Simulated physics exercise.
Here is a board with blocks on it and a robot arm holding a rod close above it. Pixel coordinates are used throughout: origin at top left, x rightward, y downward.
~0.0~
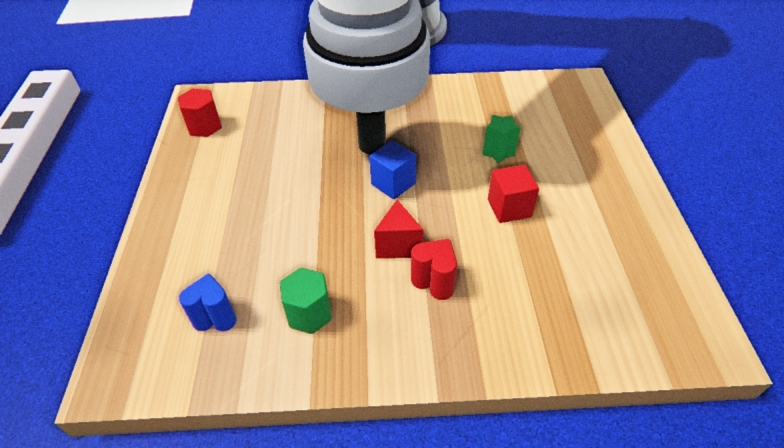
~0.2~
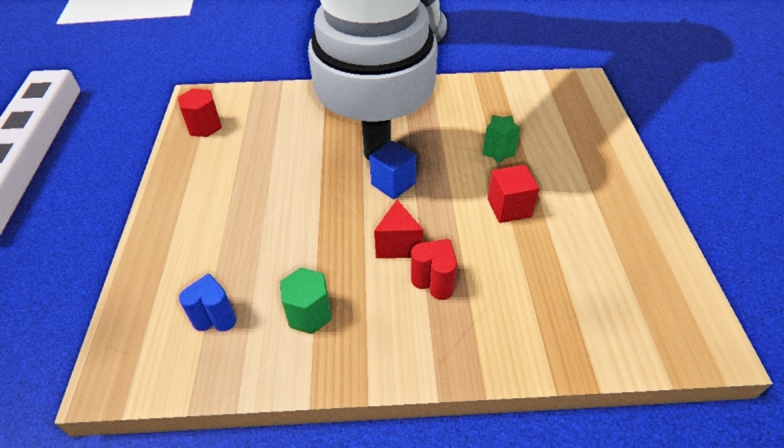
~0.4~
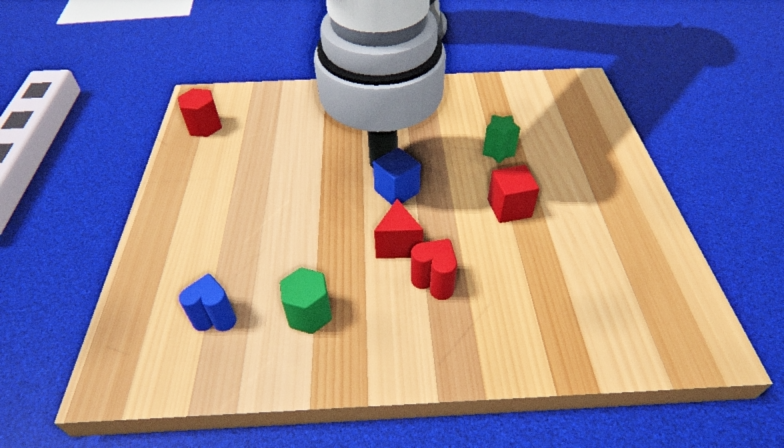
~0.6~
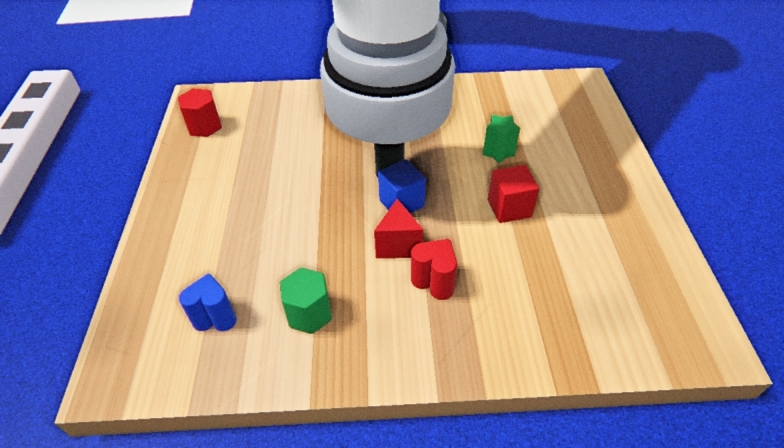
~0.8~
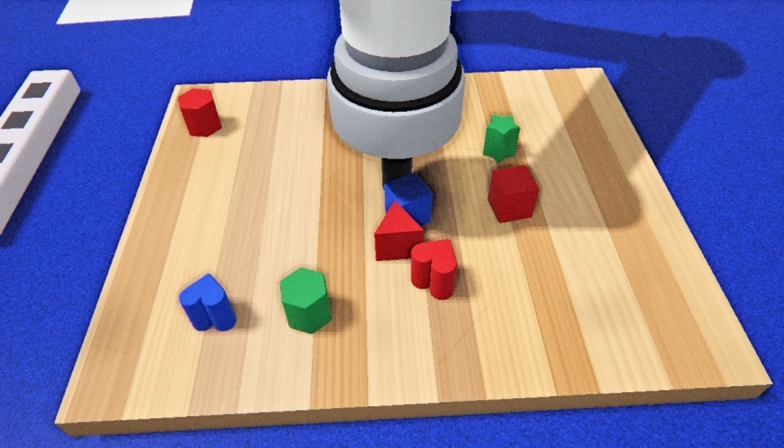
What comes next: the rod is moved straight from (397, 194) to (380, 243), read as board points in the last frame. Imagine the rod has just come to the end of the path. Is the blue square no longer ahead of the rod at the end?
In short: Yes.
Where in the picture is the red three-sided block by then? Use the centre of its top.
It comes to (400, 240).
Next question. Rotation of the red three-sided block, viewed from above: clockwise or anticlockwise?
Viewed from the top, it goes anticlockwise.
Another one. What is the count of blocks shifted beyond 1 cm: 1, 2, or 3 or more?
The number is two.
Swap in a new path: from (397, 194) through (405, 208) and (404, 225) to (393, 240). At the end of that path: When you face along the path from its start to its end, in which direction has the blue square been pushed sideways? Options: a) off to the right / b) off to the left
Correct choice: B.
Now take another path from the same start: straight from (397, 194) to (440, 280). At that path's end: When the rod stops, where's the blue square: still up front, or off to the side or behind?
I expect it to be in front.
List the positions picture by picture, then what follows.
In the first picture, tip of the rod at (372, 146), middles of tops, red three-sided block at (398, 219), blue square at (393, 154), red heart block at (437, 254).
In the second picture, rod at (378, 154), nothing pushed.
In the third picture, rod at (384, 163), blue square at (397, 162).
In the fourth picture, rod at (390, 173), blue square at (402, 174).
In the fifth picture, rod at (397, 186), red three-sided block at (397, 220), blue square at (408, 188), red heart block at (437, 254).
The first path, step by step. Halfway along, rod at (389, 210); red three-sided block at (396, 223); blue square at (417, 204), turned 20° anticlockwise.
At the end, rod at (380, 235); red three-sided block at (400, 240), turned 50° anticlockwise; blue square at (420, 208), turned 40° anticlockwise; red heart block unmoved.
